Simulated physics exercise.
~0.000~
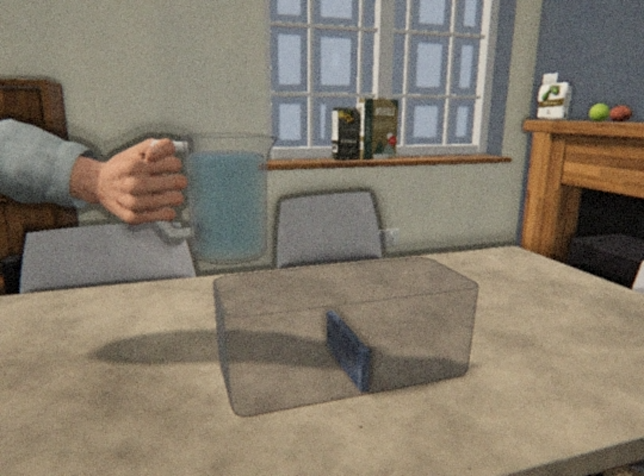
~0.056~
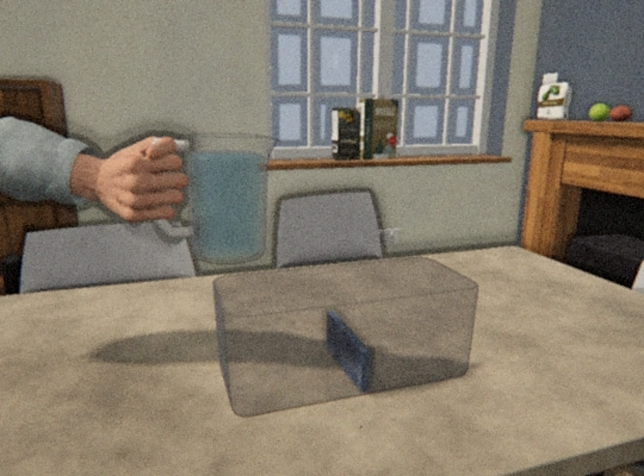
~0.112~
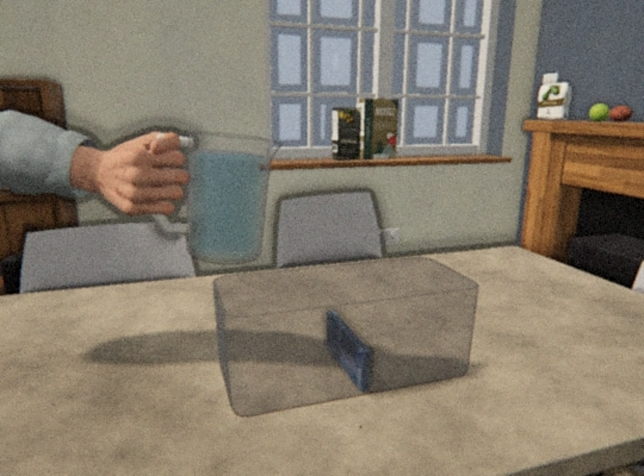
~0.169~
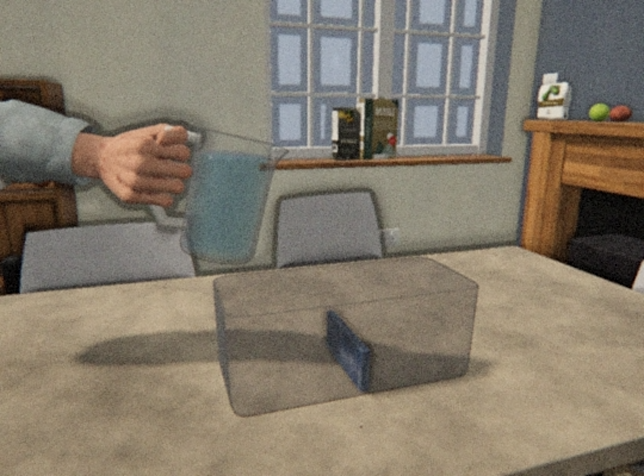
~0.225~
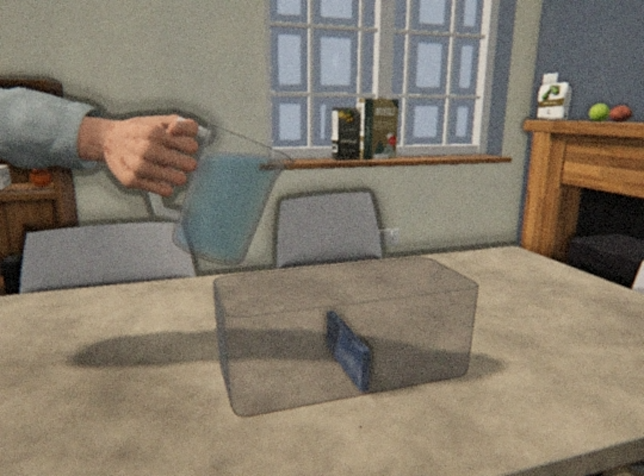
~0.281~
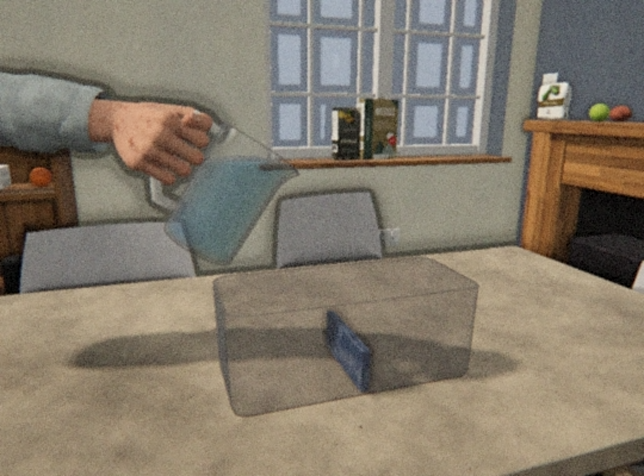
A hand held a clear pitcher of blue water above a table, beside a long see-through basin with a small blue panel inside, then gently tilted the pitcher further and further to the right.
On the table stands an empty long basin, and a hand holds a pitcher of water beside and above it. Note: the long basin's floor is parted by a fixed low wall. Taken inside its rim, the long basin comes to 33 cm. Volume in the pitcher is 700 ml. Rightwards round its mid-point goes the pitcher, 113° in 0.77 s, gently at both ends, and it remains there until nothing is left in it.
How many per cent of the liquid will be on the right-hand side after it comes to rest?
Some 15 per cent will be on the right-hand side.
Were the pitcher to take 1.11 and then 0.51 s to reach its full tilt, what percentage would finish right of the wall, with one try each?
Some 25 and 10 per cent, in that order.
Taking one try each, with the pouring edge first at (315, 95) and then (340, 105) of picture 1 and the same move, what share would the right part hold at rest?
About 95 %, then about 95 %.
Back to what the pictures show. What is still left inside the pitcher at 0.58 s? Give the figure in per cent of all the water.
Around 66 in a hundred.
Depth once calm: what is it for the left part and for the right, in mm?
The left side settles near 26 mm and the right side near 4 mm.
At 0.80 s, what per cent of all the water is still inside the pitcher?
16 in a hundred, give or take.
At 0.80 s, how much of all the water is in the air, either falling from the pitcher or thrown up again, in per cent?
Close to 12 %.
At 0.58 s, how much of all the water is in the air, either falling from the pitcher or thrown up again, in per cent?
Roughly 18 percent.
After 0.58 s the tilt is 97° and 66 per cent is still to pour, 8 is left of the wall and 7 right of it.
After 0.80 s the tilt is 113° and 16 per cent is still to pour, 57 is left of the wall and 13 right of it.
After 1.02 s the tilt is 113° and 1 per cent is still to pour, 80 is left of the wall and 14 right of it.
After 1.27 s the tilt is 113° and 0 per cent is still to pour, 82 is left of the wall and 15 right of it.
In the end 82 per cent lies left of the wall, 15 right of it and 3 outside.
